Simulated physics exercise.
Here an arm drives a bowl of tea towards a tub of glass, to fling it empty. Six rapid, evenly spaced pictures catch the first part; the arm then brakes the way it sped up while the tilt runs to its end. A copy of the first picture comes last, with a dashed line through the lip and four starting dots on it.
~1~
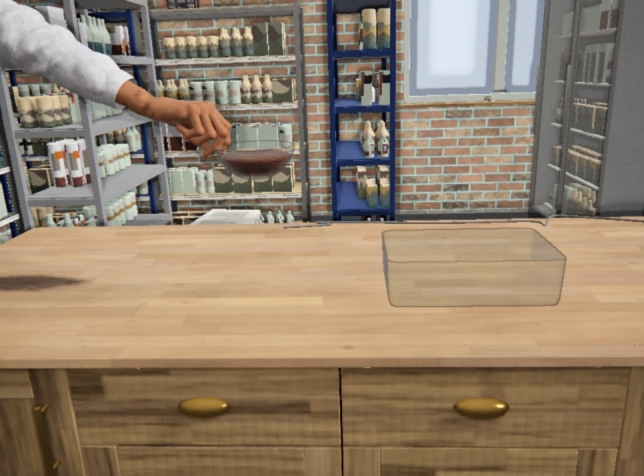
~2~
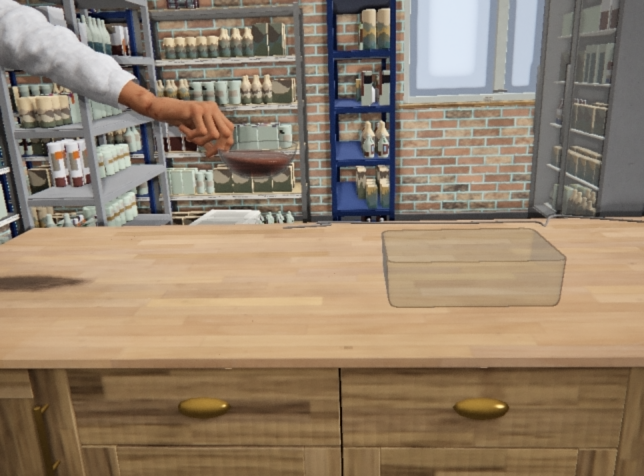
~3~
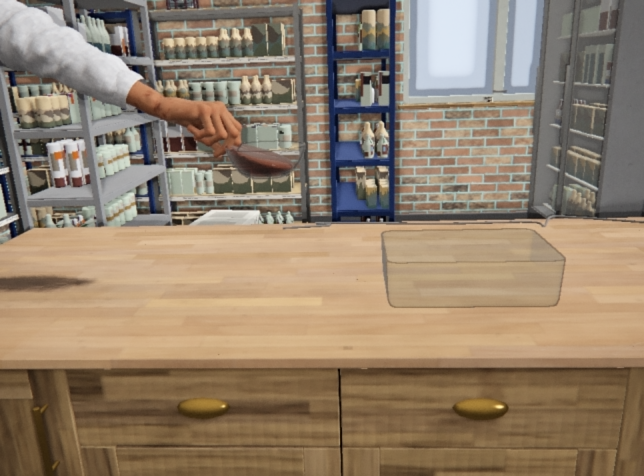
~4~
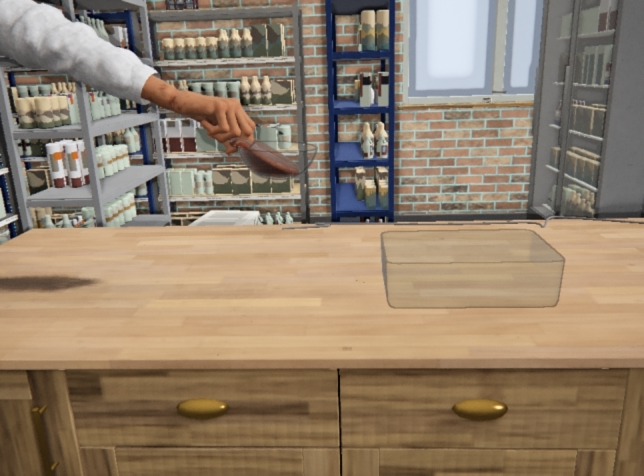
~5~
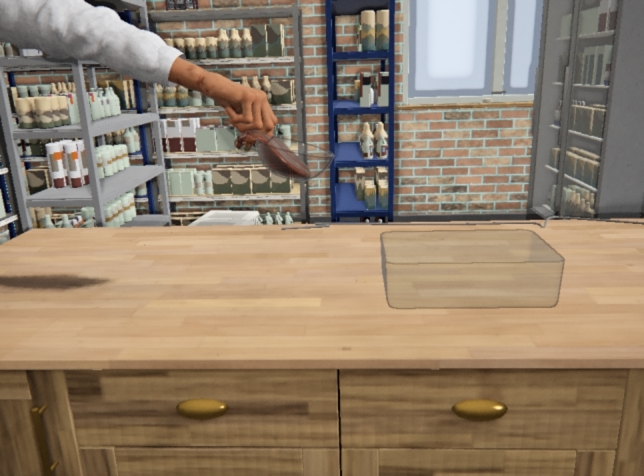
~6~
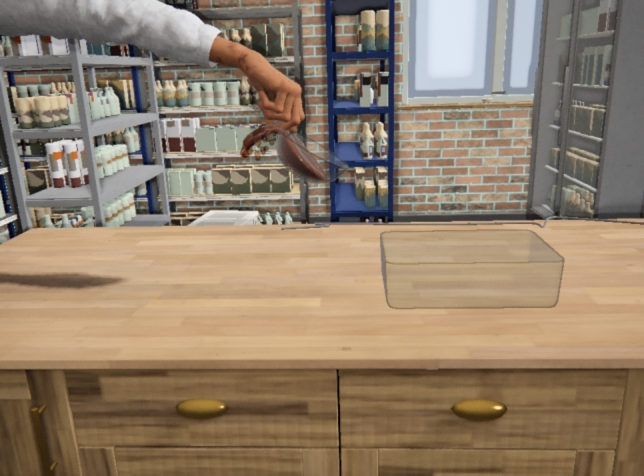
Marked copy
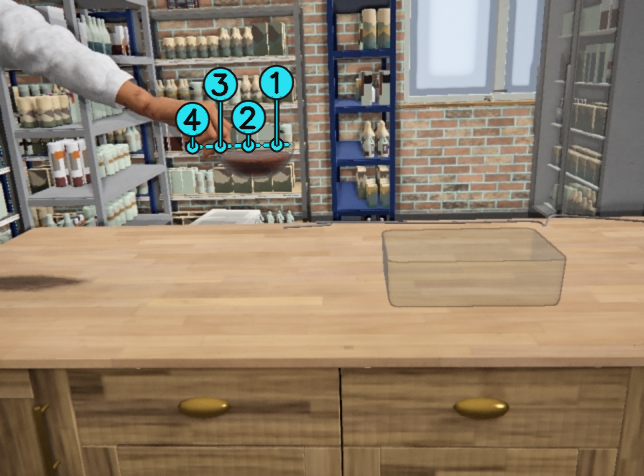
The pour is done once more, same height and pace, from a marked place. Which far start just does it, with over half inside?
1 is the one.
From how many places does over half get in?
One of them.
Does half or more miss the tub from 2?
Yes, that goes wrong.
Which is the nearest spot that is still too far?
Spot 2.
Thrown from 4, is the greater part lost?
Yes, it does.
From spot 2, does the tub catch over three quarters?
No, less.
In cyan, 1 at (276, 144); 2 at (248, 145); 3 at (220, 146); 4 at (192, 147).
For spot 1, about 62 % lands in the tub, 31 % falls short and 7 % goes beside or beyond.
For spot 2, about 35 % lands in the tub, 62 % falls short and 3 % goes beside or beyond.
For spot 3, about 3 % lands in the tub, 95 % falls short.
For spot 4, about 0 % lands in the tub, 99 % falls short.
